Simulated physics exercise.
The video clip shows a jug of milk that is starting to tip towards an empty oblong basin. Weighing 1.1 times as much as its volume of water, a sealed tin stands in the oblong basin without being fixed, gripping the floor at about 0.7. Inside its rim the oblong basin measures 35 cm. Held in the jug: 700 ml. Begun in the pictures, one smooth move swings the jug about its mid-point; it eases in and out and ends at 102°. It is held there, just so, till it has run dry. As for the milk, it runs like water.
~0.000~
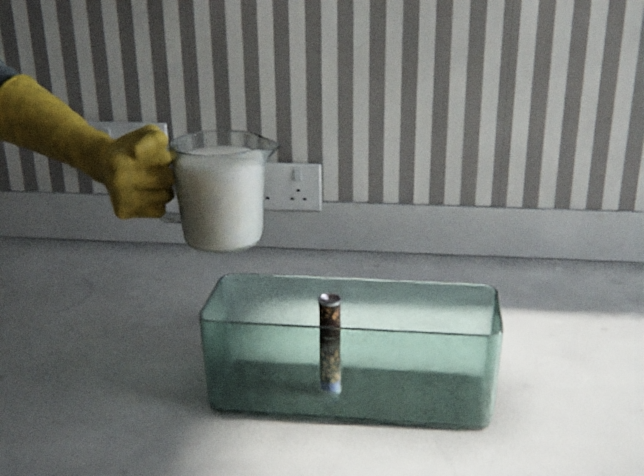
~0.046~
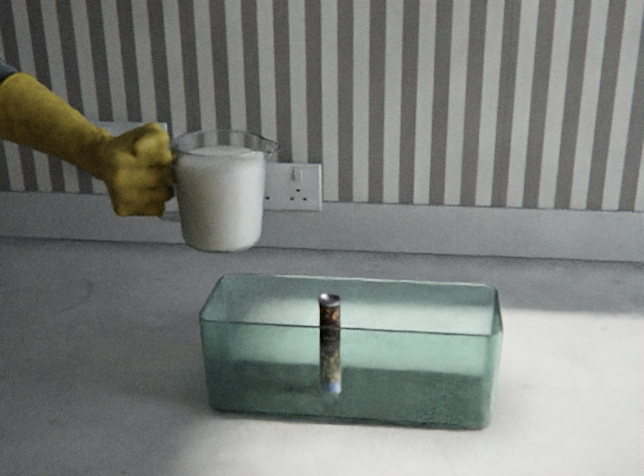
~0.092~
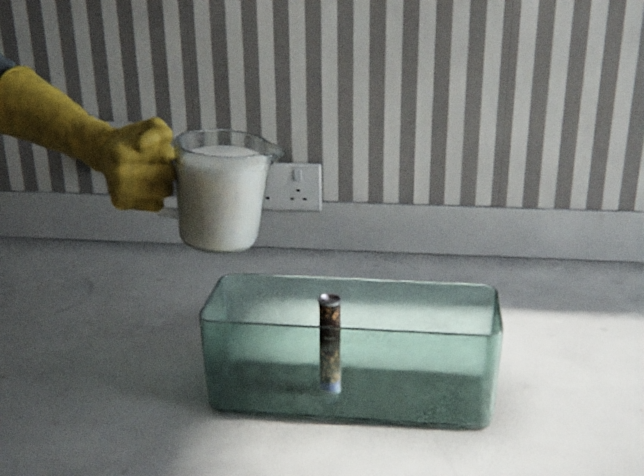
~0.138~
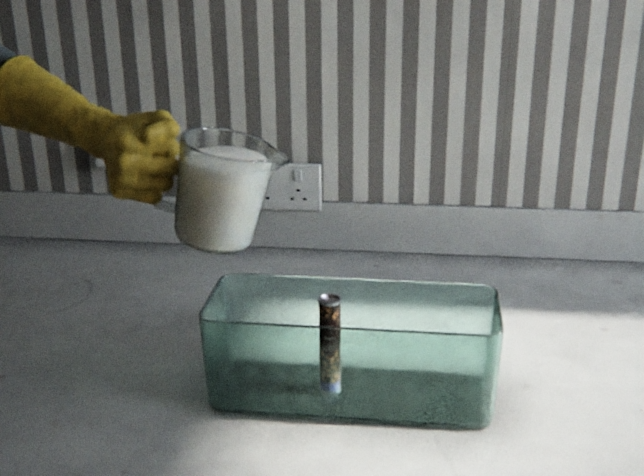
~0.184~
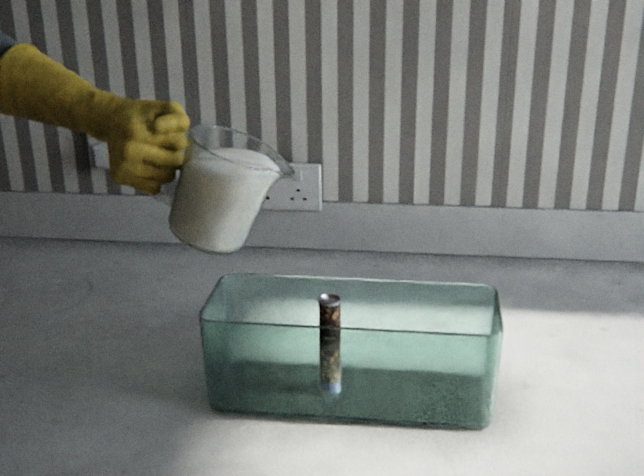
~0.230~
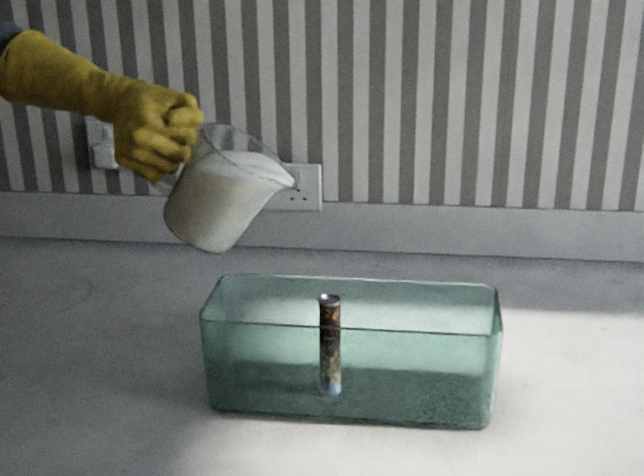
At the start, a yellow-gloved hand holds a glass jug of milk upright, above and to the left of a greenish oblong basin with a small tin standing in it. The hand then tilts the jug to the right, slightly at first and then more steeply, and the milk shifts towards the spout.
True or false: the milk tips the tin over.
True.
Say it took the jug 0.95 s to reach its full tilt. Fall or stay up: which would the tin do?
Well, the tin simply tips.
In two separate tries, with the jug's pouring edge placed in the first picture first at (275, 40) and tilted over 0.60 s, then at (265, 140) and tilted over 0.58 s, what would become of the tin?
Run one: It does not tip. Run two: It tumbles.
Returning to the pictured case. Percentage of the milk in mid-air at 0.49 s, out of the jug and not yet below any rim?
Some 28 per cent.
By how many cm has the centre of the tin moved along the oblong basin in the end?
Around 9.0 cm.
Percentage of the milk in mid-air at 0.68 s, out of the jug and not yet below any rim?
I'd put it at about 14 per cent of the liquid.
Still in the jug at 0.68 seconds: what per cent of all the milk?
About 14 percent.
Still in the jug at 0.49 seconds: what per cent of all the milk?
54 %.
By 0.49 s the tilt is 94° and 55 per cent is still to pour; the tin stands where it began.
By 0.68 s the tilt is 102° and 15 per cent is still to pour; the tin leans 11°.
By 0.88 s the tilt is 102° and 3 per cent is still to pour; the tin lies on its side.
By 1.10 s the tilt is 102° and 0 per cent is still to pour; the tin lies on its side.
At rest the tin lies on its side.
